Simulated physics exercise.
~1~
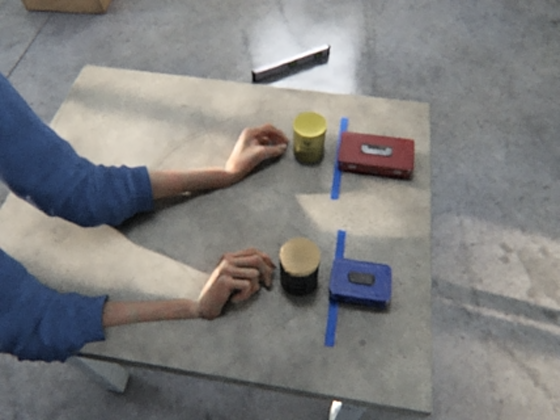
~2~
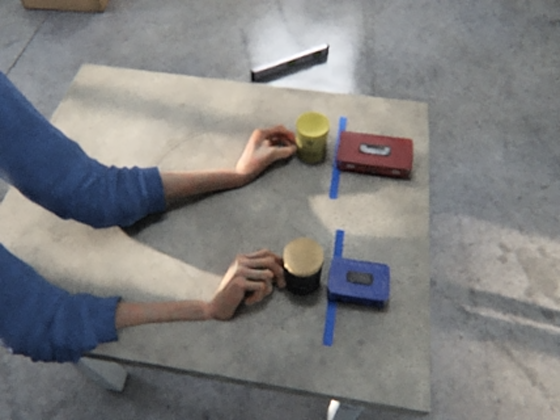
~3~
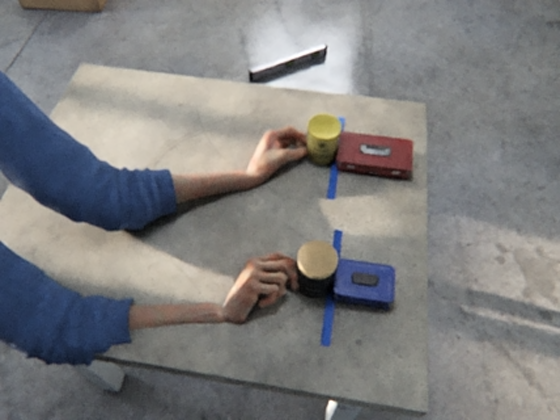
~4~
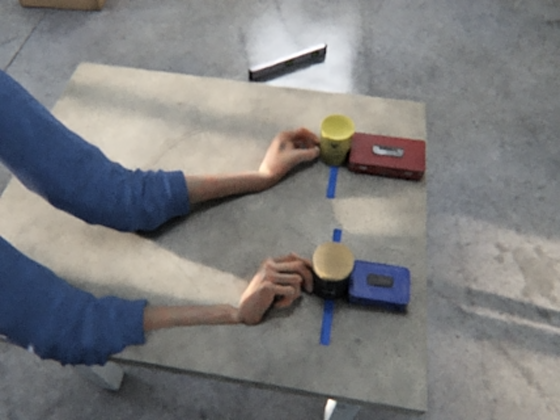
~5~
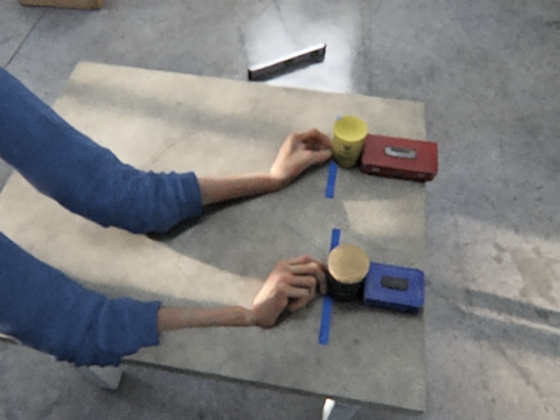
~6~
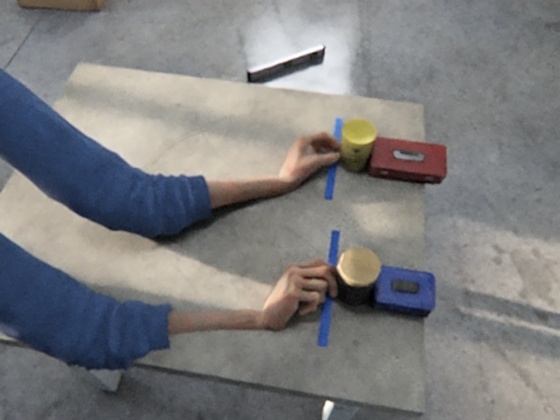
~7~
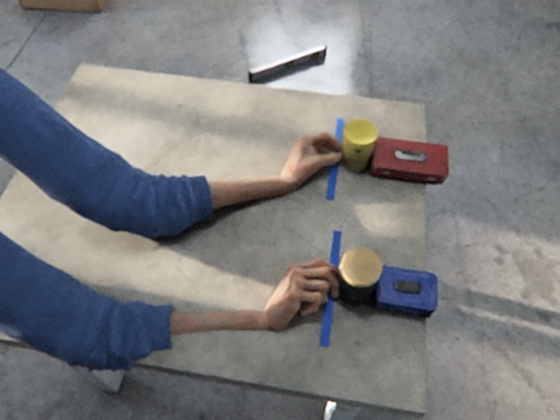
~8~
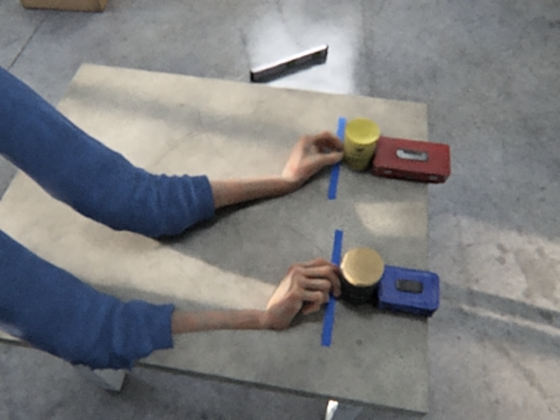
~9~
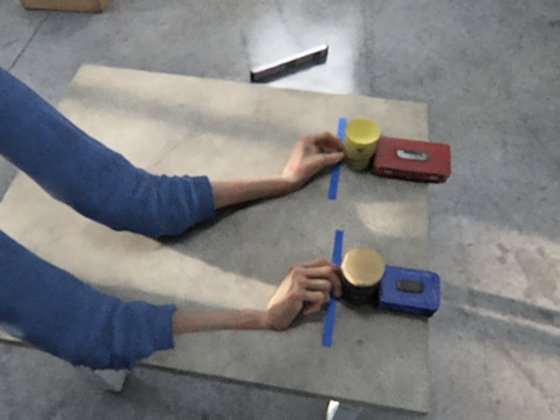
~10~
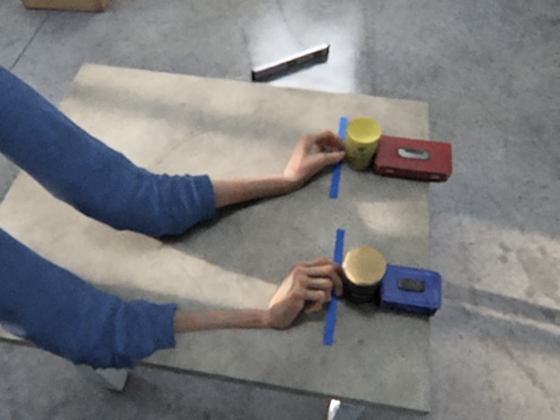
Two hands slowly push a jar and a pot, sliding both cases right, still on the table.
